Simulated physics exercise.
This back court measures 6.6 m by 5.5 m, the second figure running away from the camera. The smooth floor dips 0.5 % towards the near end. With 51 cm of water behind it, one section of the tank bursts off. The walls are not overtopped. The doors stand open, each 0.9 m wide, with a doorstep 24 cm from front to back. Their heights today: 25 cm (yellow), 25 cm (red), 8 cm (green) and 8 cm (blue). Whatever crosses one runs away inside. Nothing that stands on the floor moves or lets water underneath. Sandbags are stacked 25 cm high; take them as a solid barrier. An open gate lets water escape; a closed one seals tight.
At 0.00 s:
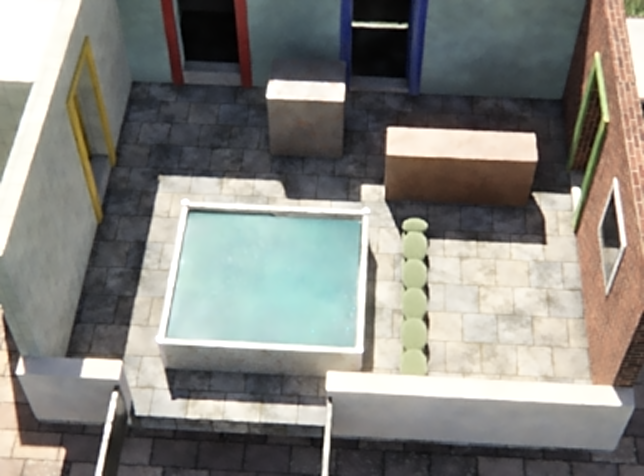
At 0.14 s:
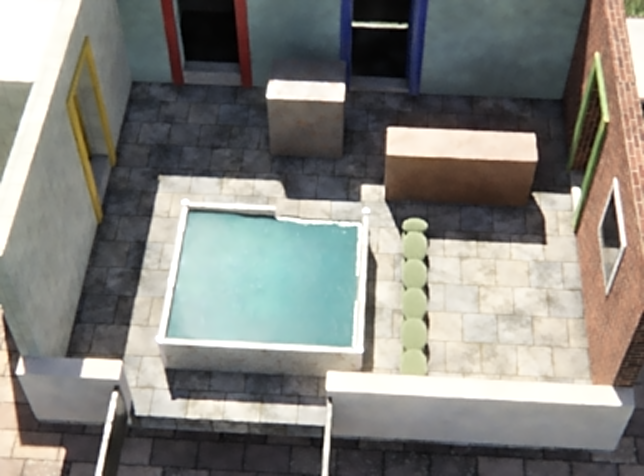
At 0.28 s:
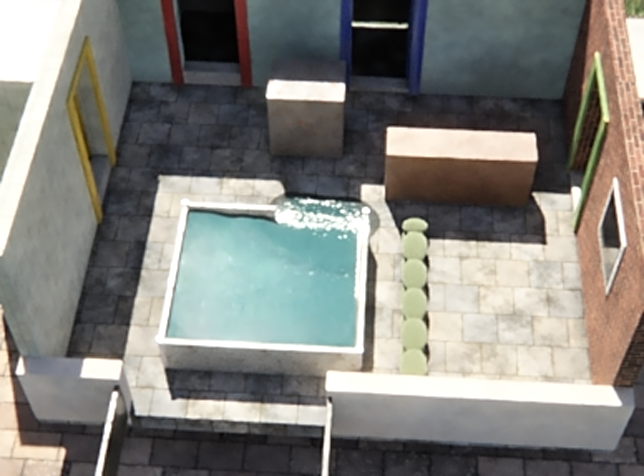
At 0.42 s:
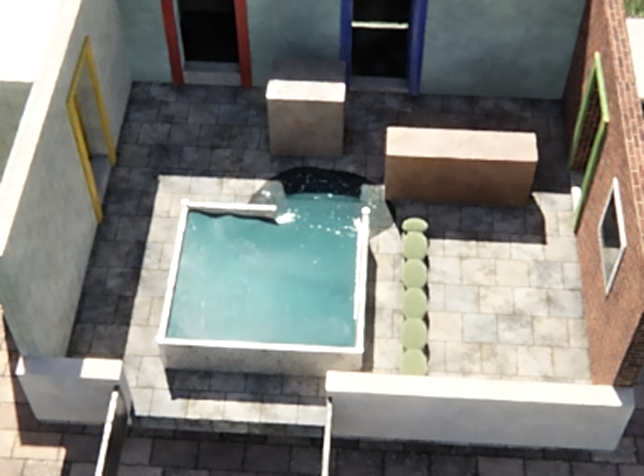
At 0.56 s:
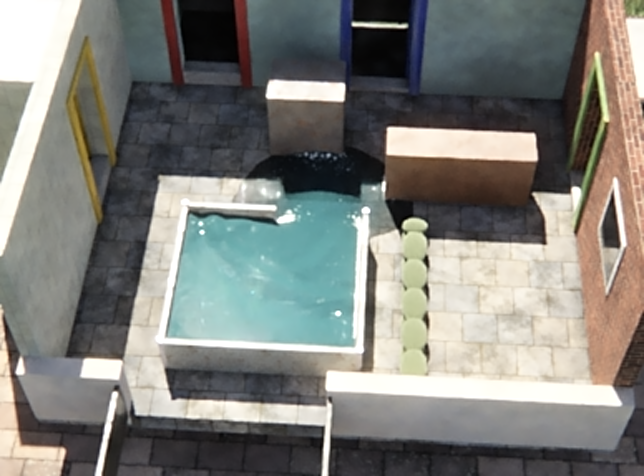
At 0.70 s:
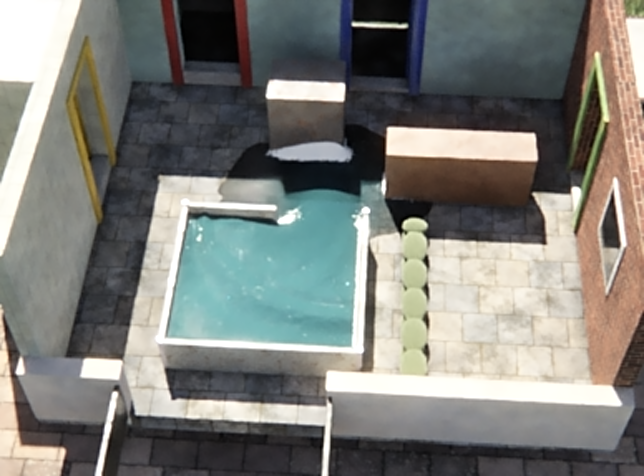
Water burst out through the far side of a square tank in a walled courtyard, splashing white at first, then spreading in a dark sheet across the paving and around the base of a pale block.
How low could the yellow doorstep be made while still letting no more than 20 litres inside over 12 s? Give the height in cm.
It would have to be roughly 8.5 cm high.
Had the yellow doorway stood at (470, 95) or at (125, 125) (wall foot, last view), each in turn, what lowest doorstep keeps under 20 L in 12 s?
Roughly 8.5 and 8.5 cm.
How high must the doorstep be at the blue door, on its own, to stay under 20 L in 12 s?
Roughly 17 cm at blue.
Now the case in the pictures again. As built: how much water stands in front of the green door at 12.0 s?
Roughly 8.5 cm deep.
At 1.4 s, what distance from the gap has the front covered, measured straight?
Roughly 3.2 m.
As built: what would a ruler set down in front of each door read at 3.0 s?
In cm: Yellow 14, red 3, green 4, blue 18.
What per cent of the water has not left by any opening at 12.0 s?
Some 88 per cent remains.
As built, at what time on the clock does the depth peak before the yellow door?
Around 3.0 s.
After 1.4 s water covers 20 % of the floor, deepest (34 cm) near (325, 164); it has not reached the yellow door.
After 3.0 s water covers 55 % of the floor, deepest (26 cm) near (325, 164); 14 cm at the yellow door, 0 litres in over its 25 cm doorstep.
After 12.0 s water covers 90 % of the floor, deepest (11 cm) near (438, 413); 7 cm at the yellow door, 0 litres in over its 25 cm doorstep.
At the yellow door as built, the water arrived by 2.4 s and peaked near 14 cm at 3.0 s.
Run again over the same 12 s with other heights there, 52 litres in over 7 cm, 11 litres over 9.5 cm. The limit of 20 litres is kept from about 8.5 cm up.
